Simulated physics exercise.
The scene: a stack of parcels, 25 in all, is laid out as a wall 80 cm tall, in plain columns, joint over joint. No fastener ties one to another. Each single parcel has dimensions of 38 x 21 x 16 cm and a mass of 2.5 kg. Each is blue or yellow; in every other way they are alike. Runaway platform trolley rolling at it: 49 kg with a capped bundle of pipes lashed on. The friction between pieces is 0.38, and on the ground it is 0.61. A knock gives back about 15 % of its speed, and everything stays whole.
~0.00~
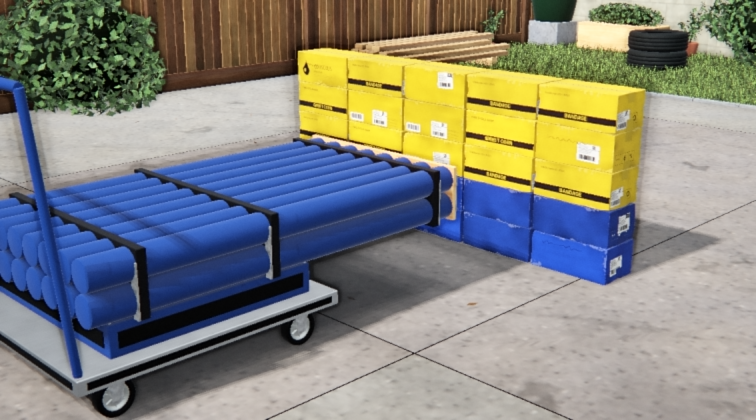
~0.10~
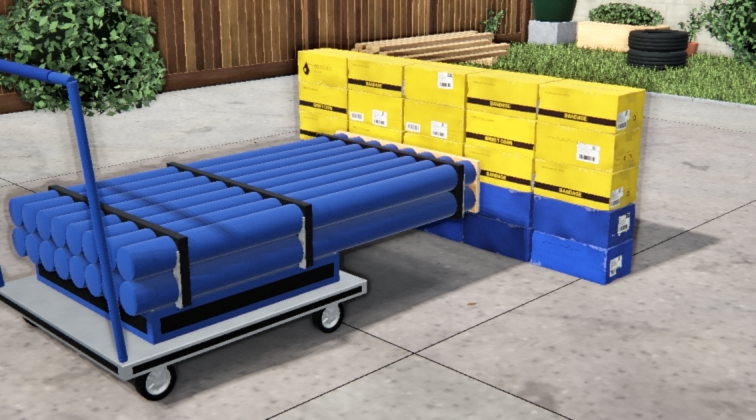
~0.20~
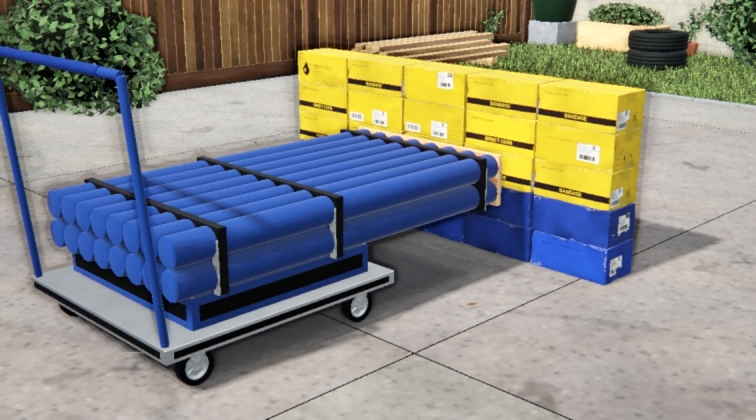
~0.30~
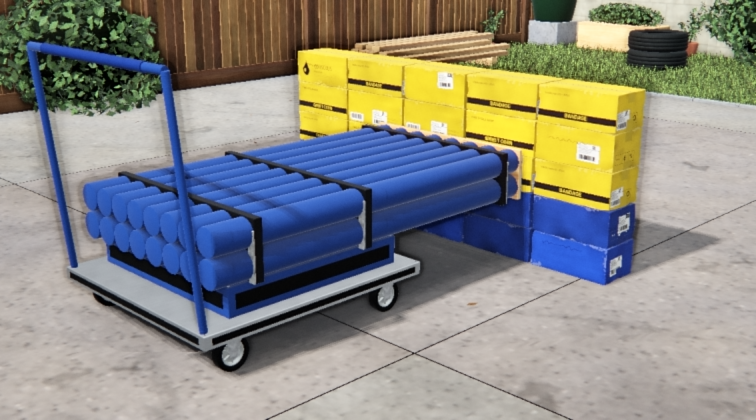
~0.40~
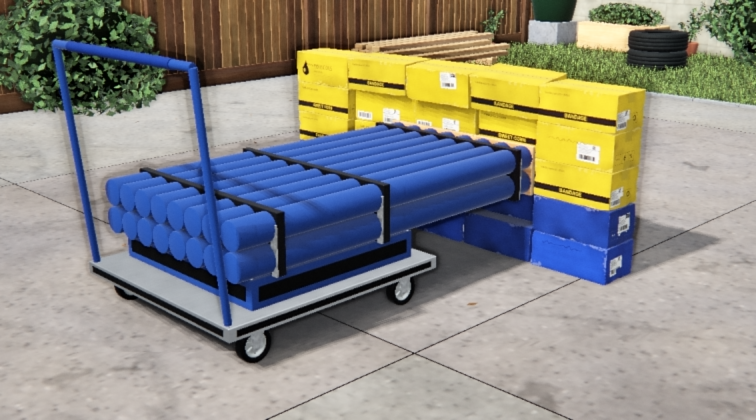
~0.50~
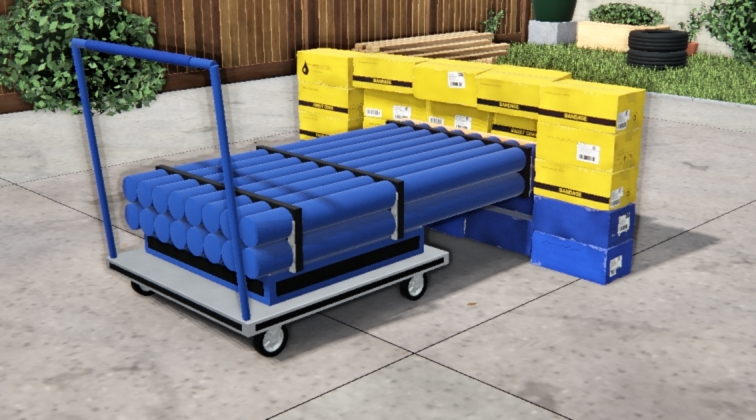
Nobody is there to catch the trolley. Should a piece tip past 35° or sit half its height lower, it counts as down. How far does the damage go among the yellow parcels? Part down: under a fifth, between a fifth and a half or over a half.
Down fraction: Past the halfway mark.
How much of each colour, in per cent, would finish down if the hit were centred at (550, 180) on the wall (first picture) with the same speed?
Blue 20 %, yellow 40 %.
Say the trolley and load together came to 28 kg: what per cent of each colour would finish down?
You'd get blue 40 and yellow 60 percent.
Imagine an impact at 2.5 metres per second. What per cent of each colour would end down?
Down at the end: Blue 30 per cent, yellow 60 per cent.
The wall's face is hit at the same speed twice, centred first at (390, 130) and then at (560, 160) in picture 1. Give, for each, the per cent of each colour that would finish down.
Down by colour - blue: 10%, then 0%; yellow: 60%, then 30%.
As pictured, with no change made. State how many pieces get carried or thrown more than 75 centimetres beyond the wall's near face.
4 or thereabouts.
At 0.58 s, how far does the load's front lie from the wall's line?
20 cm beyond.
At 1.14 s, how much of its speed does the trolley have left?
0.3 m/s, roughly.
After 0.58 s, load 19 cm past the wall's line, still rolling; none of the 15 yellow parcels down (0 of 25 in all colours); top yellow parcel unmoved; top blue parcel 8° from how it stood.
After 0.72 s, load 25 cm past the wall's line, still rolling; 6 of the 15 yellow parcels down (8 of 25 in all colours); top yellow parcel unmoved; top blue parcel 23° from how it stood.
After 0.86 s, load 31 cm past the wall's line, still rolling; 9 of the 15 yellow parcels down (12 of 25 in all colours); top yellow parcel unmoved; top blue parcel 51° from how it stood, 55 mm lower.
After 1.14 s, load 42 cm past the wall's line, still rolling; 9 of the 15 yellow parcels down (12 of 25 in all colours); top yellow parcel unmoved; top blue parcel on its side.
In the end (2.2 s), load 46 cm past the wall's line, stopped; 9 of the 15 yellow parcels down (12 of 25 in all colours); top yellow parcel unmoved; top blue parcel on its side. That is 60 per cent. From the last view, middles, top yellow parcel near (591, 106), top blue parcel near (414, 181).
